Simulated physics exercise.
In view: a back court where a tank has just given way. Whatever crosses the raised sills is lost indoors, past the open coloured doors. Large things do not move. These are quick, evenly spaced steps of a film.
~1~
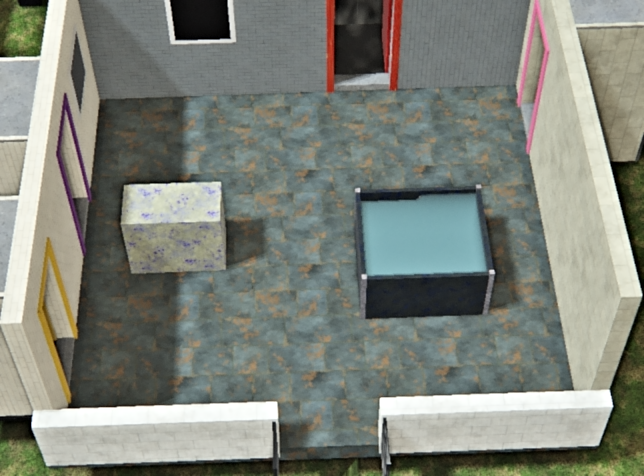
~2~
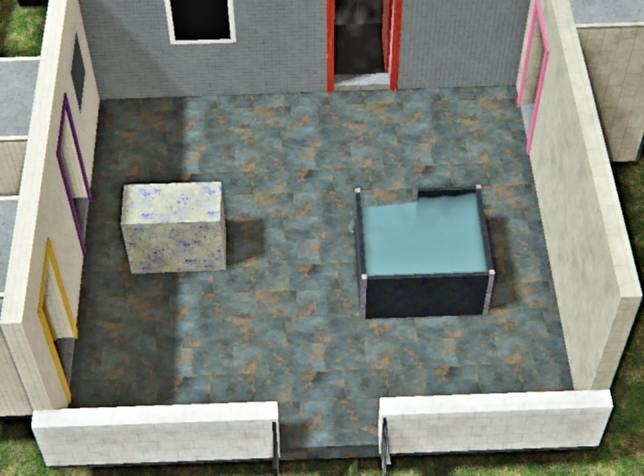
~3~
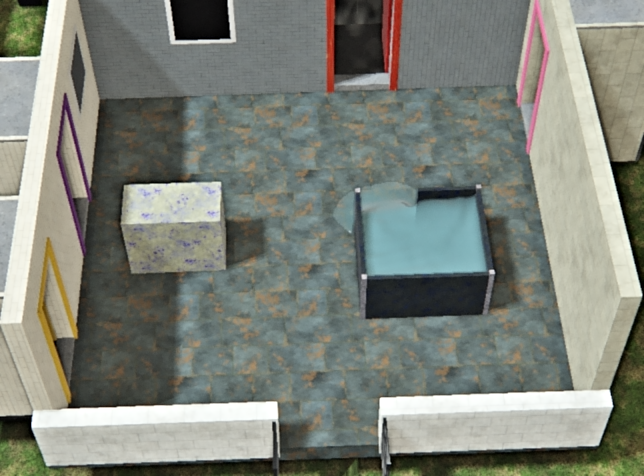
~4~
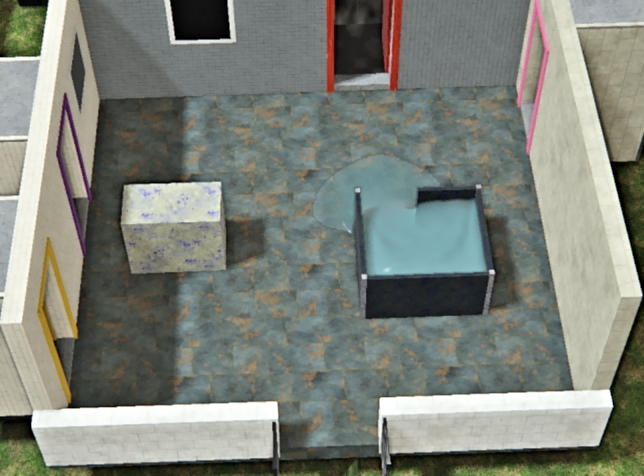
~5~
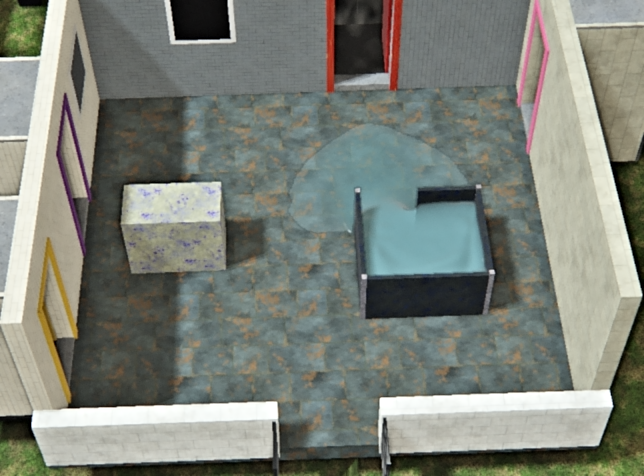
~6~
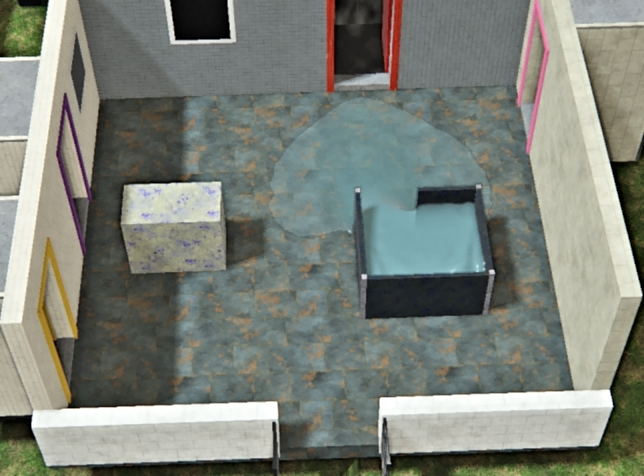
Water pours from the far side of a dark tank and spreads across the courtyard floor.
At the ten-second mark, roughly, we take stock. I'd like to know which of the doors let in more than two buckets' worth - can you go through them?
At the end, the yellow door keeps the inflow to two buckets or less; the red door lets the inflow pass two buckets; the pink door lets the inflow pass two buckets; the purple door keeps the inflow to two buckets or less.
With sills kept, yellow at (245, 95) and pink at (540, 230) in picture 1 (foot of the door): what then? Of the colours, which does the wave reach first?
The first to get wet is the one in red.
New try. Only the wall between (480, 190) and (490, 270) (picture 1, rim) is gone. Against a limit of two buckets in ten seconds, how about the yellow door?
At the yellow door, the inflow beats the threshold.
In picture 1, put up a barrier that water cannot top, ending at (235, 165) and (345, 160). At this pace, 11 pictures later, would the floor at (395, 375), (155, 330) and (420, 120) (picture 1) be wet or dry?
Results in order: Bone-dry / bone-dry / swamped.
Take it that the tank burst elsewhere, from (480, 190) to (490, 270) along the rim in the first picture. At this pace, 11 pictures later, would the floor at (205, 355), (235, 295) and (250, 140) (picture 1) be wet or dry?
The first point is spared, the second spared, the third spared.
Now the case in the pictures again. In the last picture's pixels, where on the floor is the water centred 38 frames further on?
Centre point: Around (315, 202).
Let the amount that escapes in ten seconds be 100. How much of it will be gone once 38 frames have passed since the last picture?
My reading is about 90 per cent.
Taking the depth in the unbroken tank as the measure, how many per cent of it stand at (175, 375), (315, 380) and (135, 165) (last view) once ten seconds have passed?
In order: Roughly 6, 6 and 8 in a hundred.
A moment on, water covers 30 % of the floor; the yellow door not reached, the red door over two buckets in, the pink door wet at the sill, nothing in, the purple door not reached.
Next, water covers 35 % of the floor; the yellow door not reached, the red door far over two buckets in, the pink door wet at the sill, nothing in, the purple door not reached.
Then, water covers 45 % of the floor; the yellow door not reached, the red door far over two buckets in, the pink door under two buckets in, the purple door wet at the sill, nothing in.
Later, water covers 70 % of the floor; the yellow door wet at the sill, nothing in, the red door far over two buckets in, the pink door over two buckets in, the purple door wet at the sill, nothing in.
In the end, water covers 90 % of the floor; the yellow door wet at the sill, nothing in, the red door far over two buckets in, the pink door over two buckets in, the purple door wet at the sill, nothing in.
